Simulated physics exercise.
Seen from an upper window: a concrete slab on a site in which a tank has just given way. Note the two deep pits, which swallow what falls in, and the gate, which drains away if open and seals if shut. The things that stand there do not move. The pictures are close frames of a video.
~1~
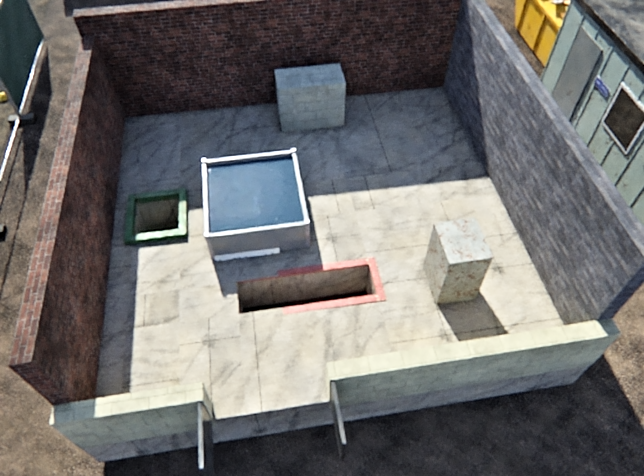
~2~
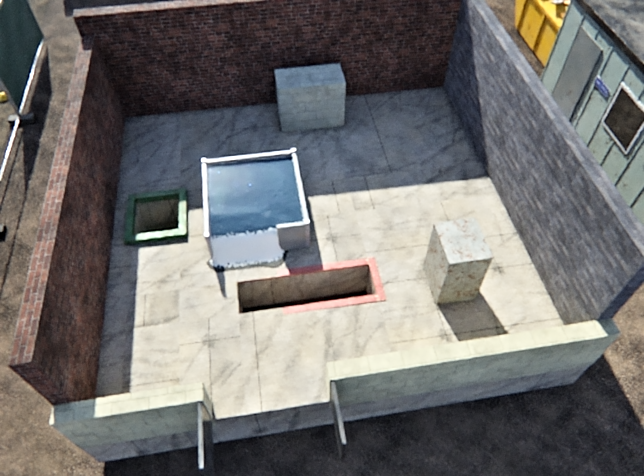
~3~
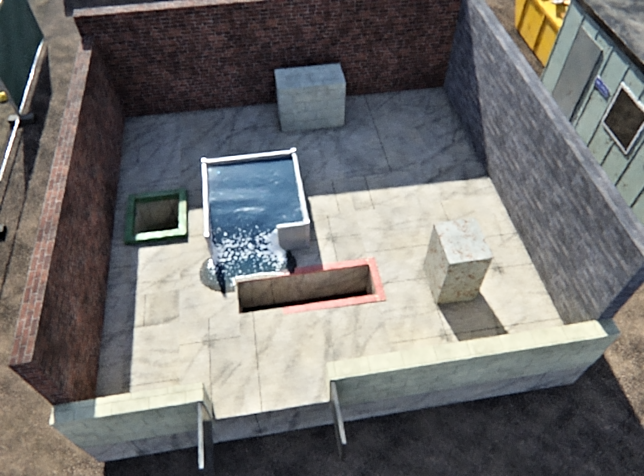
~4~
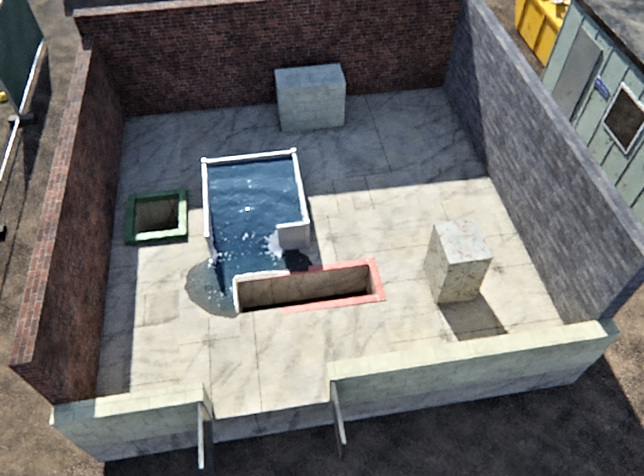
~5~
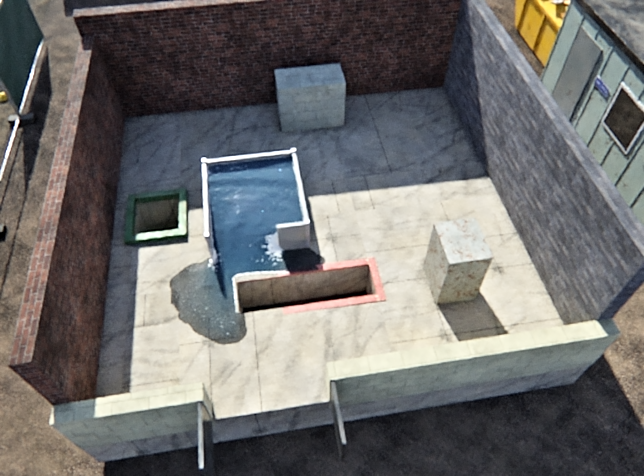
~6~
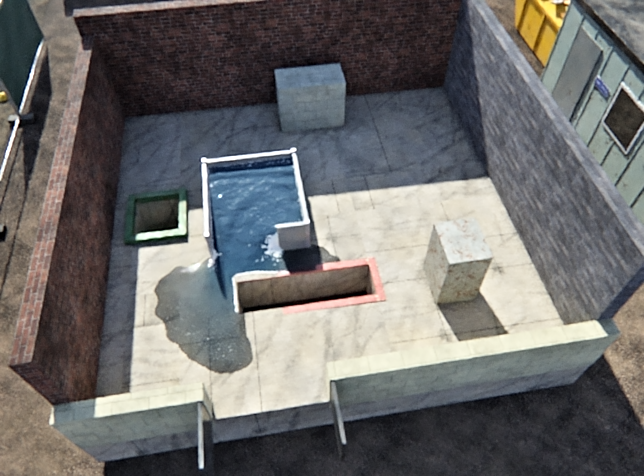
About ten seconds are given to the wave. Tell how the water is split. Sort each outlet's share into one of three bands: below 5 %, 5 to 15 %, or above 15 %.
Shares: The gate gets 5 to 15 %; the green pit gets below 5 %; the red pit gets above 15 %.
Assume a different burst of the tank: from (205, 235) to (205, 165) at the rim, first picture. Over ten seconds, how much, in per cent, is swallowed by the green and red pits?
Near enough: Green 25 percent, red 6 percent.
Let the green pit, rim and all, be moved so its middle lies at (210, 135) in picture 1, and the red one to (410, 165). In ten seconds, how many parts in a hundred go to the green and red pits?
Of everything, green catches 0 per cent while red catches 2 per cent.
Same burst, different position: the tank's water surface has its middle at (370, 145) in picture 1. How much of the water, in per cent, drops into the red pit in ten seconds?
The red pit takes 45 per cent.
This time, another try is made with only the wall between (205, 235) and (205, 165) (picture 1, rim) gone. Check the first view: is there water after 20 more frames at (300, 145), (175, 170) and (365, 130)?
Spot by spot: Unaffected, then soaked through, then unaffected.
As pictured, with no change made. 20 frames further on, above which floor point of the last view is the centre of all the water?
That puts it at around (230, 258).
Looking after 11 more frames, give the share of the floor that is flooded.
That works out at 15 %.
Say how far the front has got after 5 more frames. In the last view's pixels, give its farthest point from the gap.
Estimated pixel: (149, 412).
A moment on, water covers 10 % of the floor; the gate 0 %, the green pit 0 %, the red pit 22 %.
Next, water covers 15 % of the floor; the gate 2 %, the green pit 0 %, the red pit 34 %.
Then, water covers 15 % of the floor; the gate 4 %, the green pit 0 %, the red pit 45 %.
Later, water covers 20 % of the floor; the gate 7 %, the green pit 0 %, the red pit 55 %.
In the end, water covers 20 % of the floor; the gate 10 %, the green pit 0 %, the red pit 62 %.
